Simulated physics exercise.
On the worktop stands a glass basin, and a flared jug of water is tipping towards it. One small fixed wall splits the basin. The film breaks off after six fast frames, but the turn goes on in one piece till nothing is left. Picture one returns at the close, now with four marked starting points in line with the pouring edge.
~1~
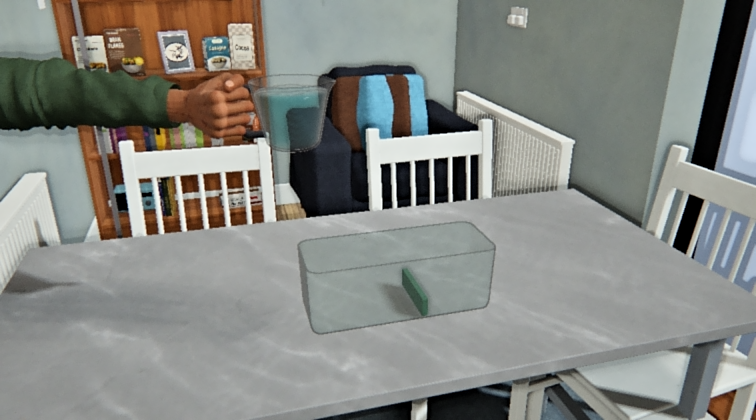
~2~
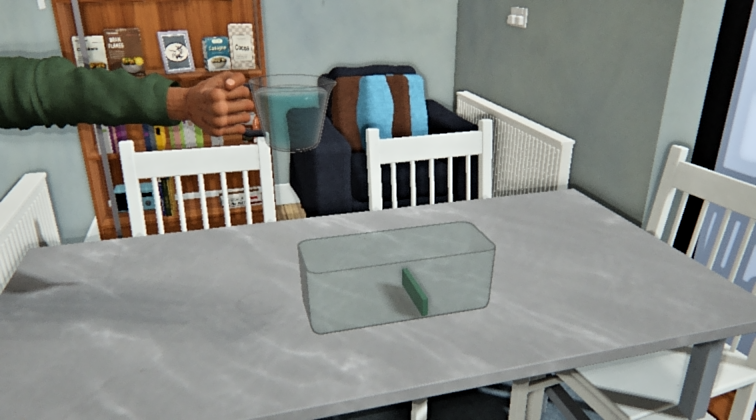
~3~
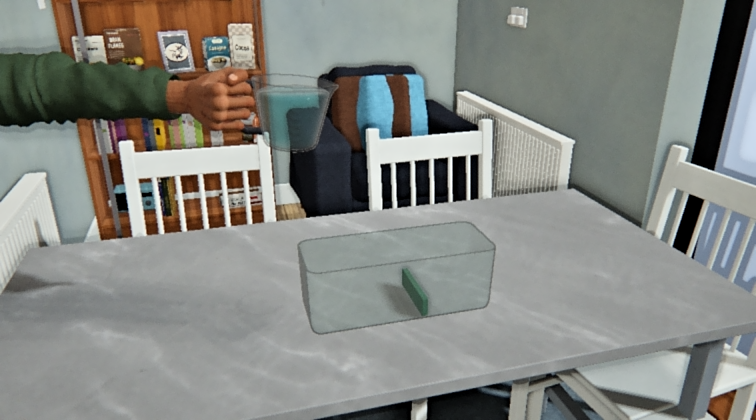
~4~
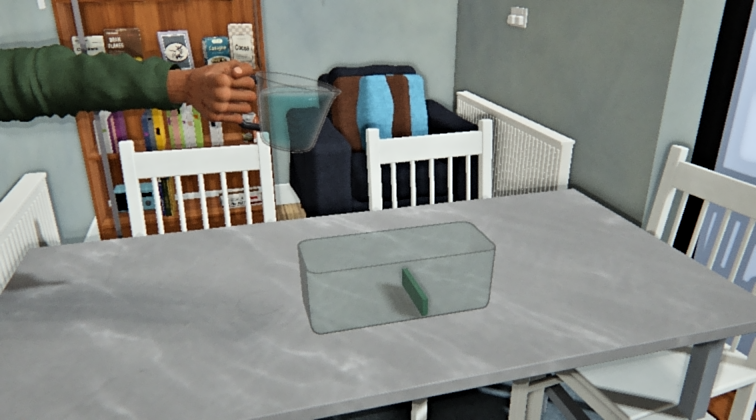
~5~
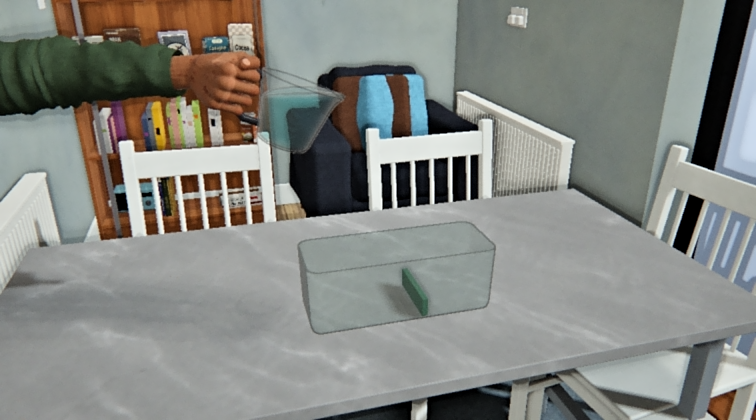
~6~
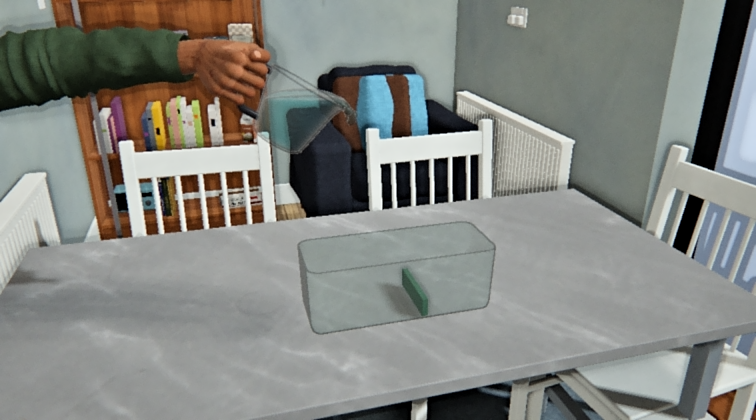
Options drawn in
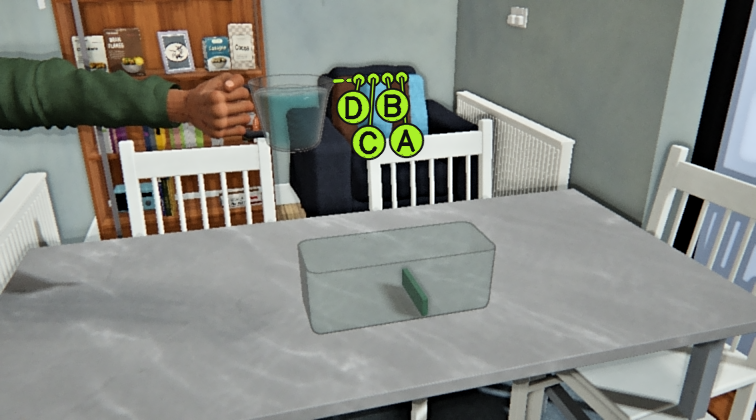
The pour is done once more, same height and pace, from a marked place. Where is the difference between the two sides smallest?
It is D.
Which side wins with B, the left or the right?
More ends on the right.
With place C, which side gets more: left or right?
More ends on the right.
On the marked copy, A at (401, 77); B at (387, 78); C at (373, 79); D at (358, 79).
With A, about 14 % ends left of the wall and 84 % right of it; 3 % is lost outside.
With B, about 15 % ends left of the wall and 83 % right of it.
With C, about 31 % ends left of the wall and 66 % right of it; 3 % is lost outside.
With D, about 50 % ends left of the wall and 47 % right of it; 3 % is lost outside.
